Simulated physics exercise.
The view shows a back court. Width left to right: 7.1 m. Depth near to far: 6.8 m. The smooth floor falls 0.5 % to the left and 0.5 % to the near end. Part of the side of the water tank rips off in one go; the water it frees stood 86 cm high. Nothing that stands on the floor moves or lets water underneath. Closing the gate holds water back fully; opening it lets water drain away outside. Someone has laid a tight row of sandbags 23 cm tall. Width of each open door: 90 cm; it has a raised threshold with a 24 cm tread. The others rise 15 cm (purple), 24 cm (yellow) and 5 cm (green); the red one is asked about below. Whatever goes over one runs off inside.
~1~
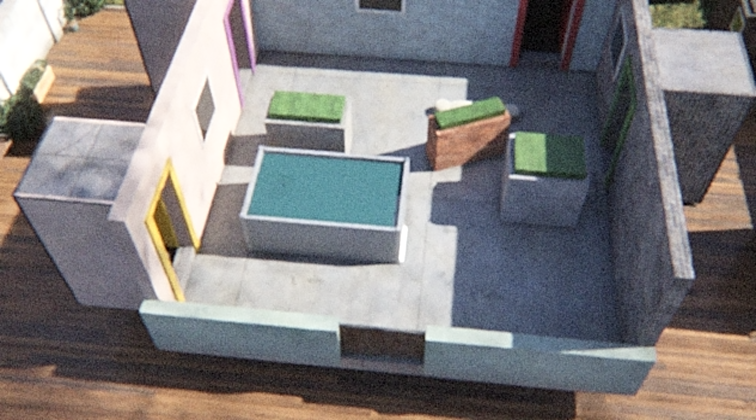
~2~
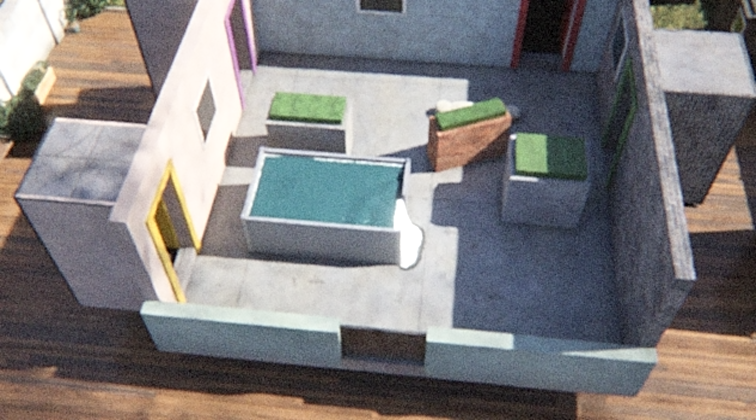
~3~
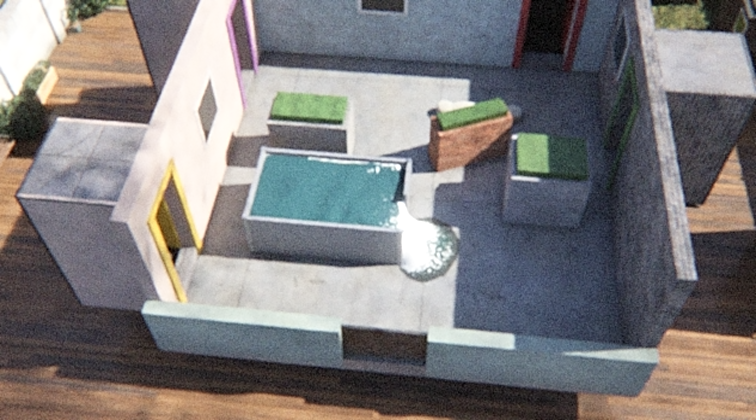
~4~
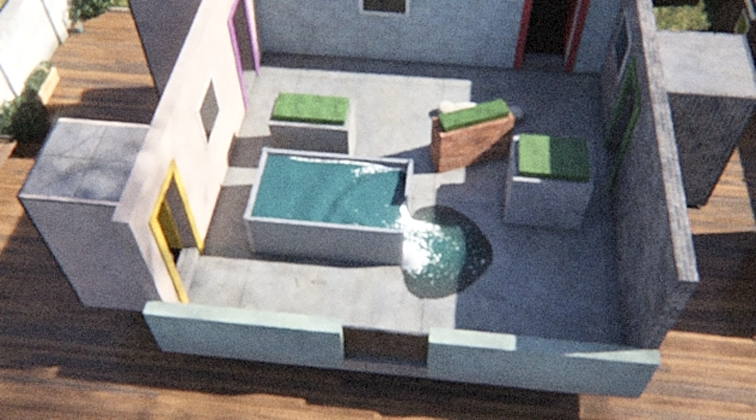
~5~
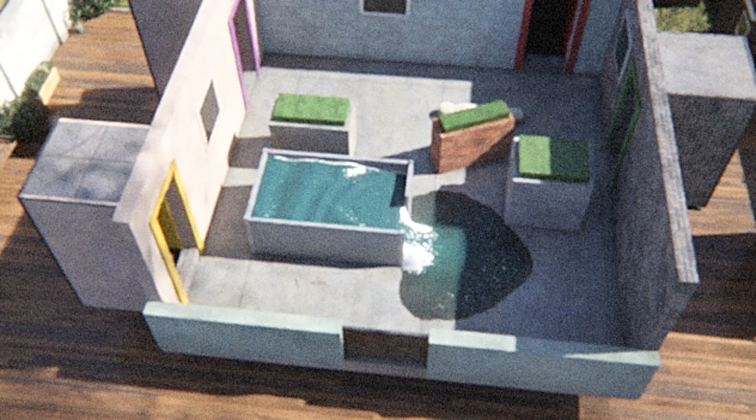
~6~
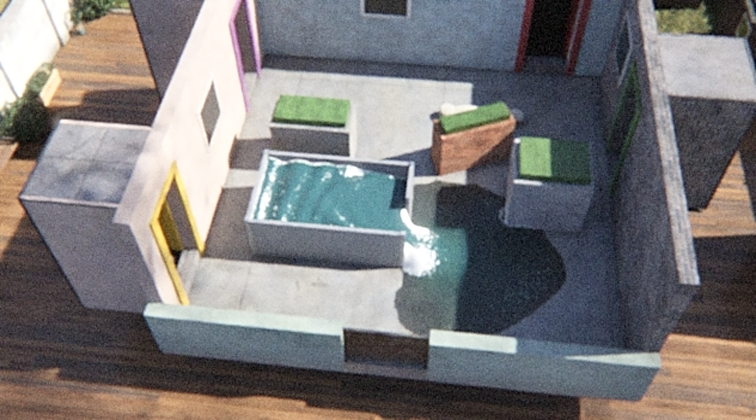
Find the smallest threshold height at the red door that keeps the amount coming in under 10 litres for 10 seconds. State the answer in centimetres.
The smallest height is roughly 9.5 cm.
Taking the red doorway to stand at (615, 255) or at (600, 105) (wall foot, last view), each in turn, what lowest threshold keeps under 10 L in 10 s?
You'd want about 35 cm there first, then about 8.5 cm.
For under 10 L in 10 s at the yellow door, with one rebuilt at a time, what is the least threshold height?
Yellow door, minimum about 11.0 cm.
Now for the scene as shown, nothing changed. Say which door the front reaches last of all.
I'd say the purple door.
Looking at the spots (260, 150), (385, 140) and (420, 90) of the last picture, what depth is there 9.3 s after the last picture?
Depth: About 4, 3, 4 cm.
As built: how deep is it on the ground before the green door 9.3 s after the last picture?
Some 5.0 cm.
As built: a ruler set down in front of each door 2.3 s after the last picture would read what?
Depths in cm: Purple 0, red 0, yellow 0, green 4.
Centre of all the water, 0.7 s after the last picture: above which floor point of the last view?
My guess is close to (384, 237).
Then, 0.7 s after the last picture water covers 25 % of the floor, deepest (44 cm) near (412, 251); it has not reached the red door.
Then, 2.3 s after the last picture water covers 35 % of the floor, deepest (34 cm) near (528, 356); it has not reached the red door.
Then, 9.3 s after the last picture water covers 95 % of the floor, deepest (16 cm) near (178, 331); 10 cm at the red door, 0 litres in over its 22 cm threshold.
At the red door as built, the water peaked near 12 cm, 4.3 s after the last picture.
With a threshold of 8.5 cm, 17 litres would have come in within the 10 s; with 11.5 cm, 2 litres. So under 10 litres takes about 9.5 cm.
